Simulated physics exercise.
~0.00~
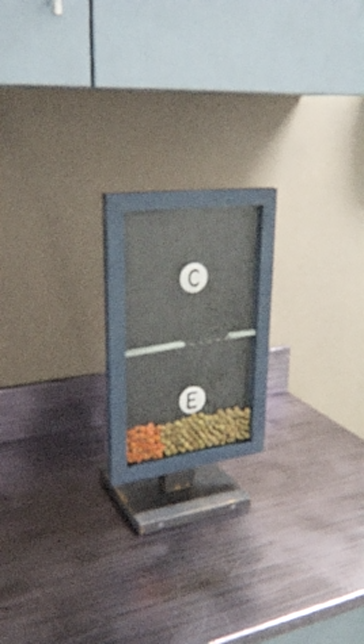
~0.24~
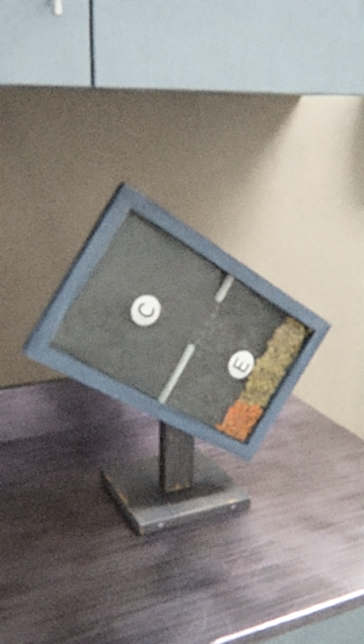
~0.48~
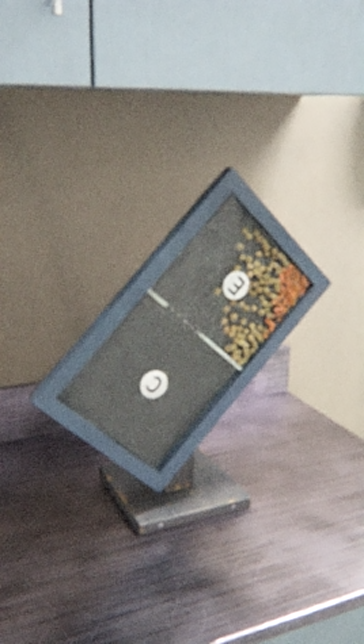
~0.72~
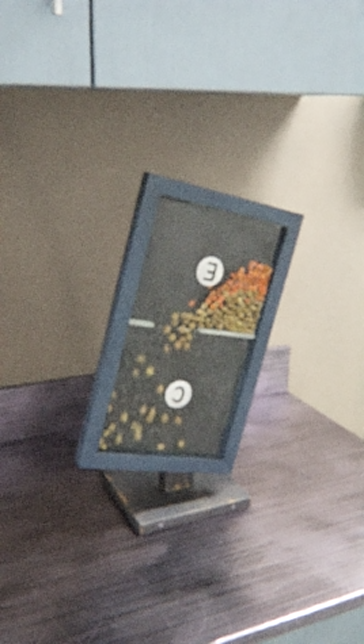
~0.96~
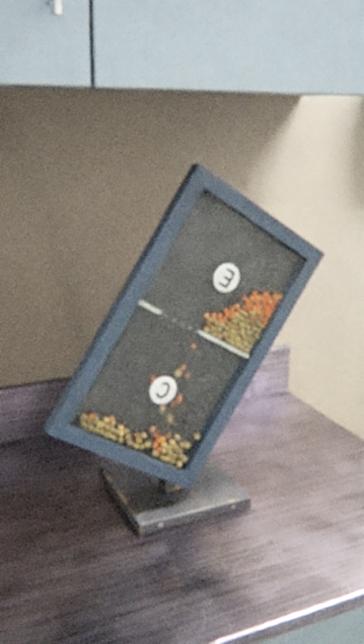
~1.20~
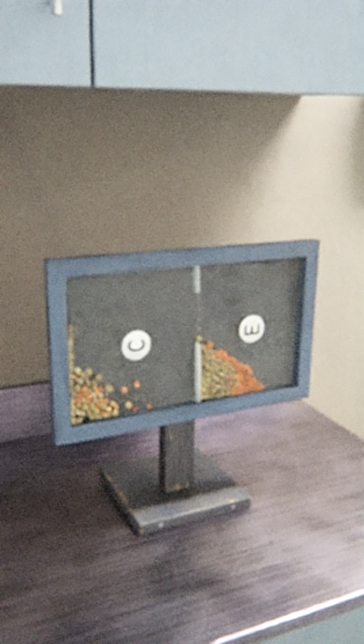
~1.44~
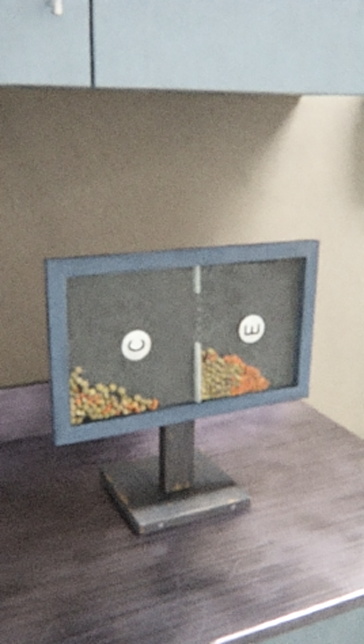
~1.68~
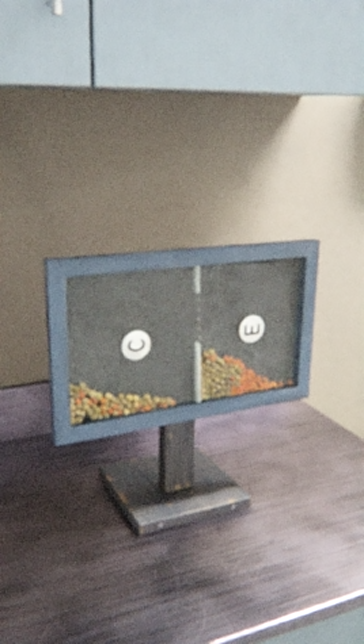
Blue-framed case of small yellowish and orange beads tipping nearly upside down, spilling some into chamber C, then swinging back to rest sideways.
